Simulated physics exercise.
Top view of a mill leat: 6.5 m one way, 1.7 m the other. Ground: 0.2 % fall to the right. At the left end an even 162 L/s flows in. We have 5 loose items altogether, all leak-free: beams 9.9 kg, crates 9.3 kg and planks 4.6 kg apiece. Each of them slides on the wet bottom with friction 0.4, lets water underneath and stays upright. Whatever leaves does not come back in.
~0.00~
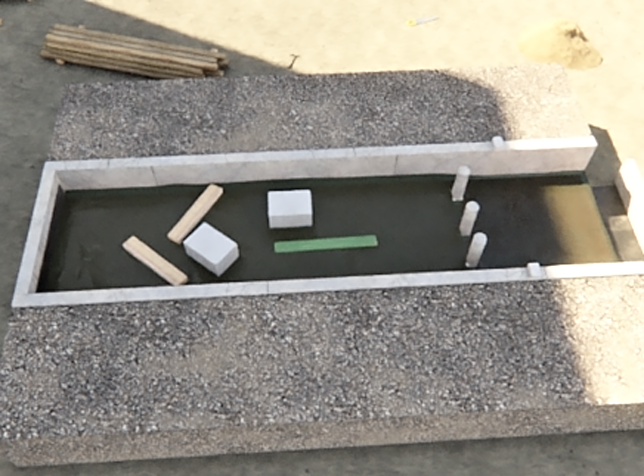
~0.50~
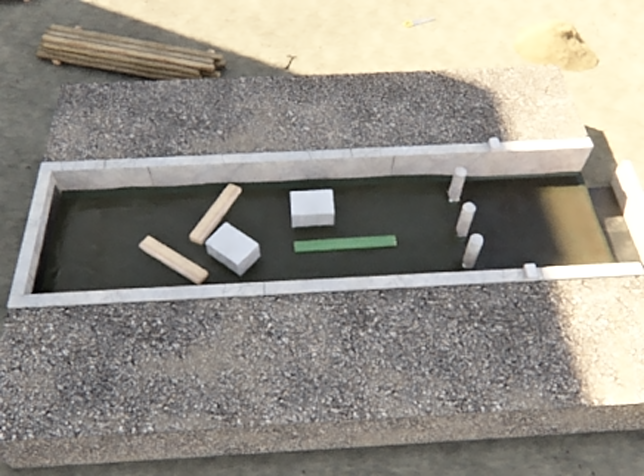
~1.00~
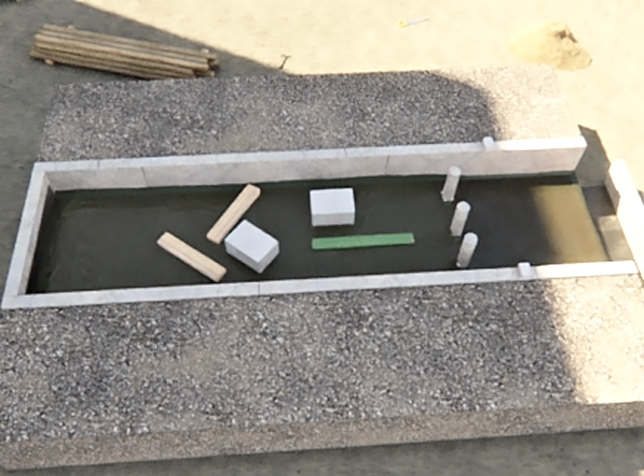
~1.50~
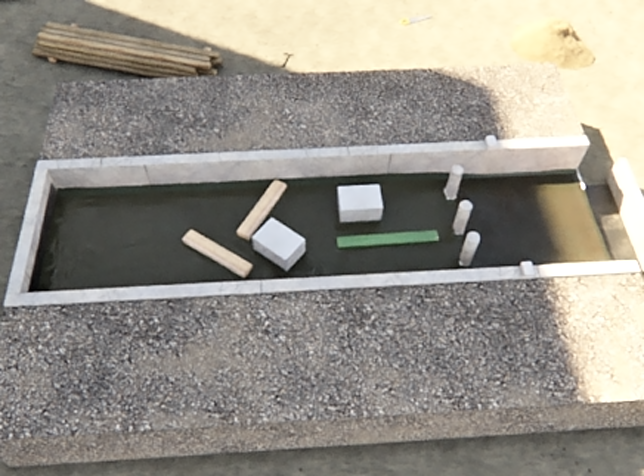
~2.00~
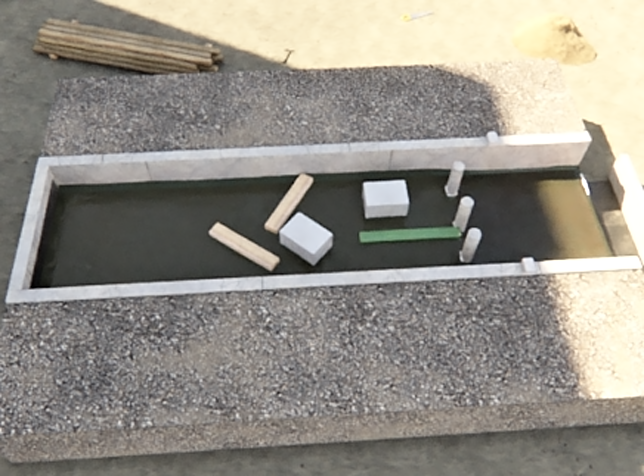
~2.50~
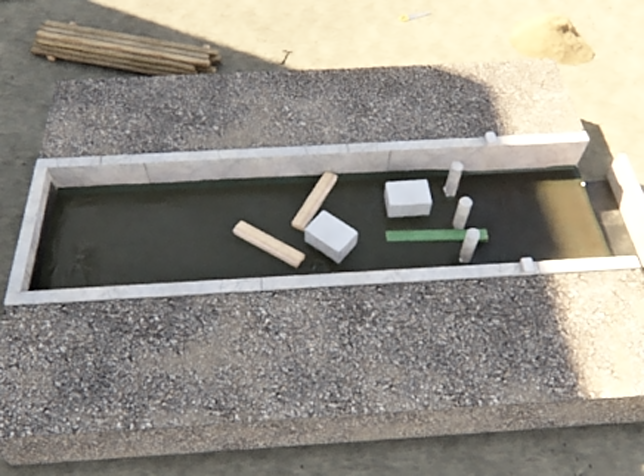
Two white blocks and three planks, one of them green, drifting rightward together along a shallow water channel toward three upright posts.
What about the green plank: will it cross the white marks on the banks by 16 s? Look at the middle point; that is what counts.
As for the green plank, it gets beyond them.
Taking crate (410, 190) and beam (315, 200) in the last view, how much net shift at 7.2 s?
Put simply, 200 cm for the first and 350 cm for the second.
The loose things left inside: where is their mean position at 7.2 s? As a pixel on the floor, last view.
(444, 225).
After 3.5 s the green plank is near (533, 231), 2.6 m from its start, afloat; 1 of 5 are over the mark; 5 afloat.
After 7.2 s the green plank has gone out; 1 of 5 are over the mark; 3 afloat.
After 12.0 s the green plank has gone out; 2 of 5 are over the mark; 3 afloat.
After 16.0 s the green plank has gone out; 2 of 5 are over the mark; 3 afloat.
